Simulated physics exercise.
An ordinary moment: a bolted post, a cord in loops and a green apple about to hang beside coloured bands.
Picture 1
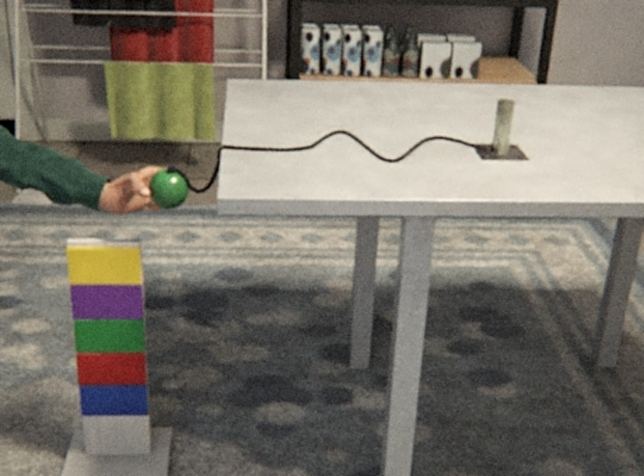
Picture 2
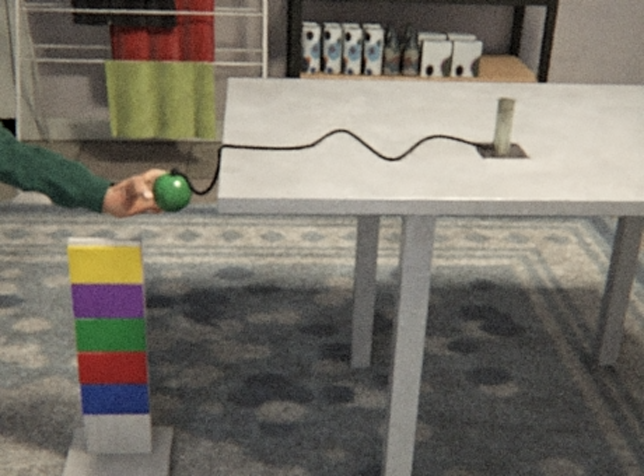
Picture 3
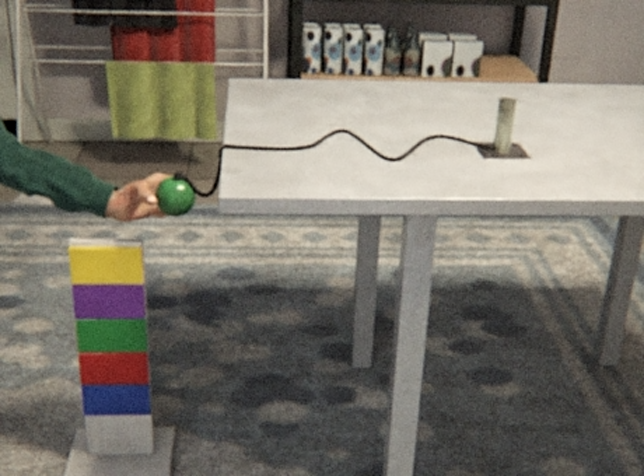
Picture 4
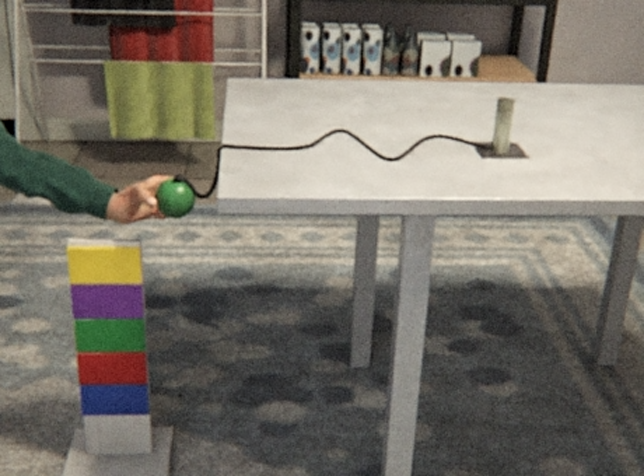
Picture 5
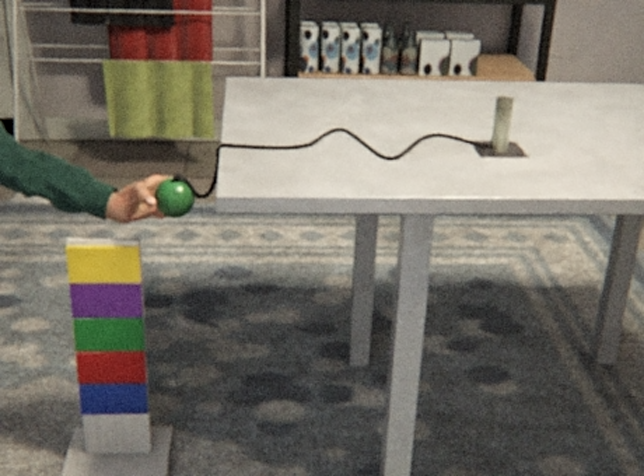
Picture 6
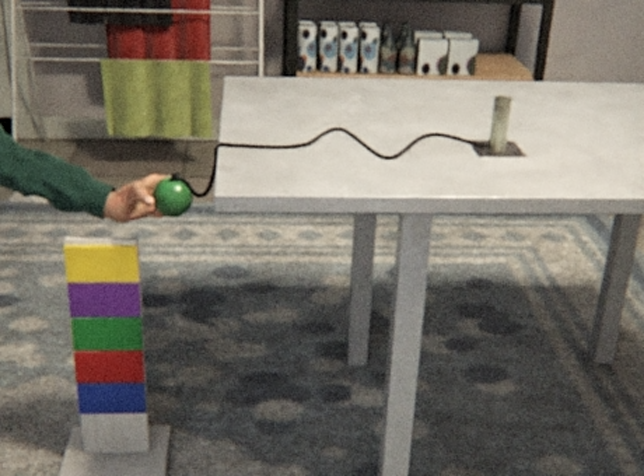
A hand in a green sleeve reaches in from the left and holds a small green ball on a dark cord, in a room with a patterned rug seen from the front. The wavy cord crosses a pale table to a short upright post, beside a stand banded yellow, purple, green, red and blue, with cloths and shelves behind. The hand and ball dip very slightly, then stay nearly still, while the view shifts faintly.
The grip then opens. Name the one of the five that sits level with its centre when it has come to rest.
That would be red.
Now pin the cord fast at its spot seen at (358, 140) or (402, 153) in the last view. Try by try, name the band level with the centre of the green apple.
For the first place it's purple, and for the second green.
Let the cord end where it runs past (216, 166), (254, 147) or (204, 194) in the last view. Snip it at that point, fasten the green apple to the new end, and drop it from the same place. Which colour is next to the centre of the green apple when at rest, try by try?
First try: Purple; second try: Yellow; third try: Green.
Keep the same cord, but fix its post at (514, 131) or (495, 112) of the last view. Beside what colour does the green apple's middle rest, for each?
Taking them in turn: Green; green.
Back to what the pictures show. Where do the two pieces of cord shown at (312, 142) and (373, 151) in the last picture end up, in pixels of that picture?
They end up around (218, 185) and around (305, 143).
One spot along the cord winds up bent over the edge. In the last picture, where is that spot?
Pixel (329, 131).
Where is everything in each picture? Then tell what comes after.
Green apple (169, 189); yellow (104, 267); purple (107, 302); green (109, 337); red (111, 370); blue (114, 402), in the first frame.
Green apple (172, 192); cord through (452, 138) (405, 155) (358, 138) (313, 146) (227, 147), in the second frame.
Green apple (175, 196), in the third frame.
Green apple (175, 198); cord through (451, 138) (405, 155) (357, 138) (312, 146) (226, 148), in the fourth frame.
Green apple (174, 197), in the fifth frame.
Green apple (172, 197); cord through (448, 136) (402, 153) (354, 136) (309, 144) (223, 146), in the sixth frame.
A little later, apple near (247, 366); level with red.
Next, apple near (206, 364); level with red.
When it is over, apple near (224, 367); level with red. At red.
